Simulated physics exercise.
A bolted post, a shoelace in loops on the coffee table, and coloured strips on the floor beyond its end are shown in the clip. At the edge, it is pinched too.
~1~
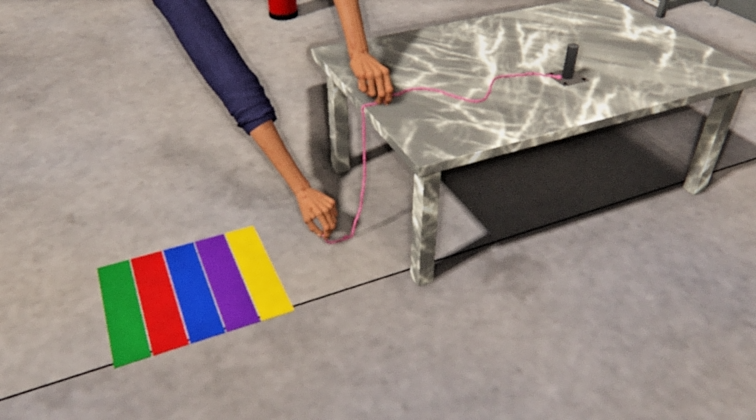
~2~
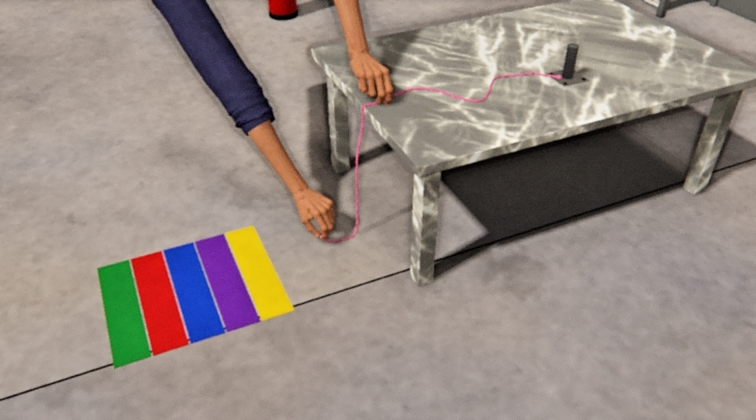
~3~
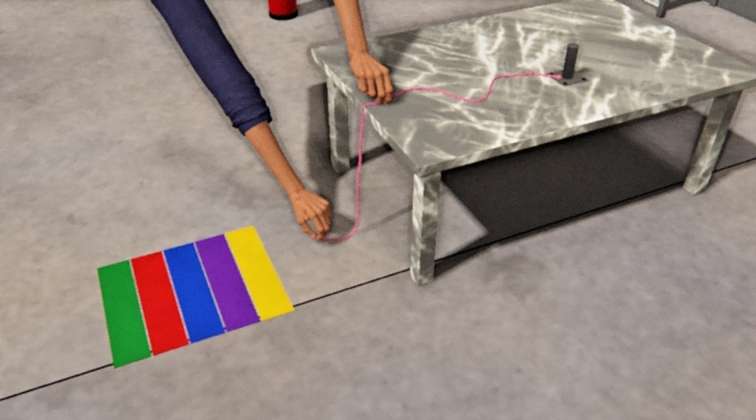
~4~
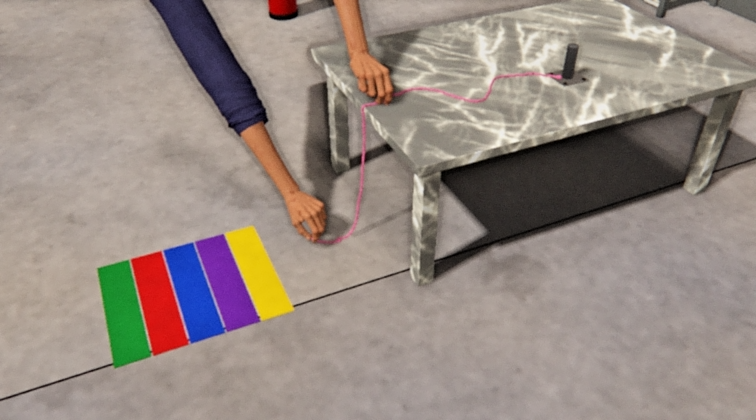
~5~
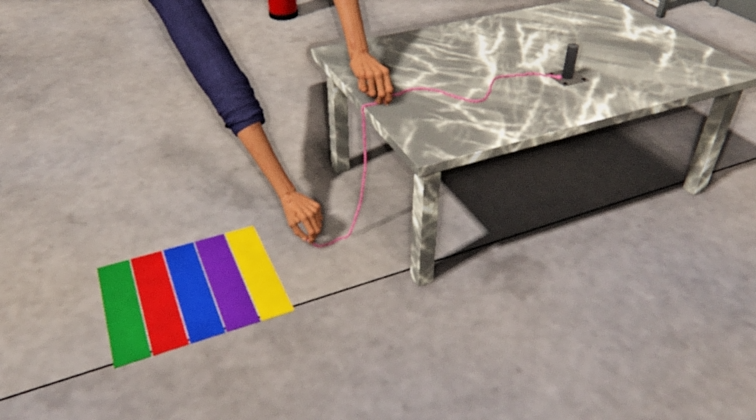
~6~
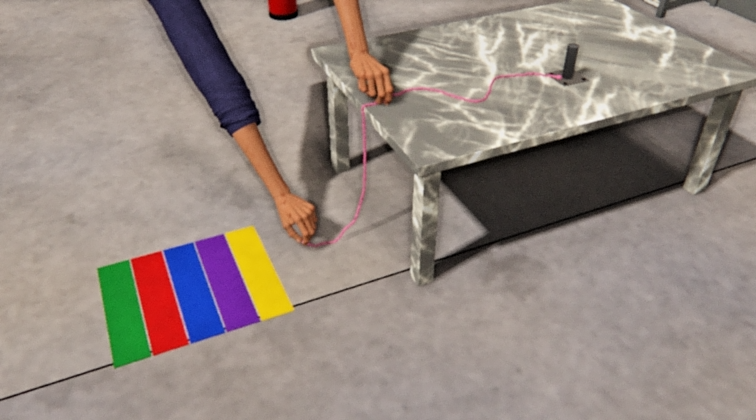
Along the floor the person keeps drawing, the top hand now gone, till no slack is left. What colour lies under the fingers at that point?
Red.
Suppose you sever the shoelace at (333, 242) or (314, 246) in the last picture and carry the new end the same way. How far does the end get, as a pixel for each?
Try one: (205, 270); try two: (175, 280).
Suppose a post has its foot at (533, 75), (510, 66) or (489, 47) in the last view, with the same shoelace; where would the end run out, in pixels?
In pixels, the answers are (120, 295), (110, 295) and (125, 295).
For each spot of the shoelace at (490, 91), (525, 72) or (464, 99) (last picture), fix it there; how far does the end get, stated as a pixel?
(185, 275); (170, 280); (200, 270).
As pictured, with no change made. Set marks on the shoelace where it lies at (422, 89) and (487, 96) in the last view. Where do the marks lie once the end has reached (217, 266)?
Point 1 - (382, 107); point 2 - (454, 95).
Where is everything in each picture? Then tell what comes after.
In the first frame, end (323, 235); yellow (271, 298); purple (237, 309); blue (202, 319); red (166, 331); green (129, 342).
In the second frame, end (321, 236); shoelace through (532, 75) (489, 92) (435, 90) (373, 104) (357, 167) (357, 222).
In the third frame, end (317, 237).
In the fourth frame, end (312, 239); shoelace through (532, 75) (489, 92) (435, 90) (373, 104) (363, 166) (356, 222).
In the fifth frame, end (308, 240).
In the sixth frame, end (303, 241); shoelace through (532, 75) (489, 92) (435, 90) (373, 104) (365, 166) (353, 222).
A little later, end near (217, 266); over purple.
Next, end near (179, 277); over blue.
When it is tight, end near (156, 284); over red. It gets as far as the red strip.
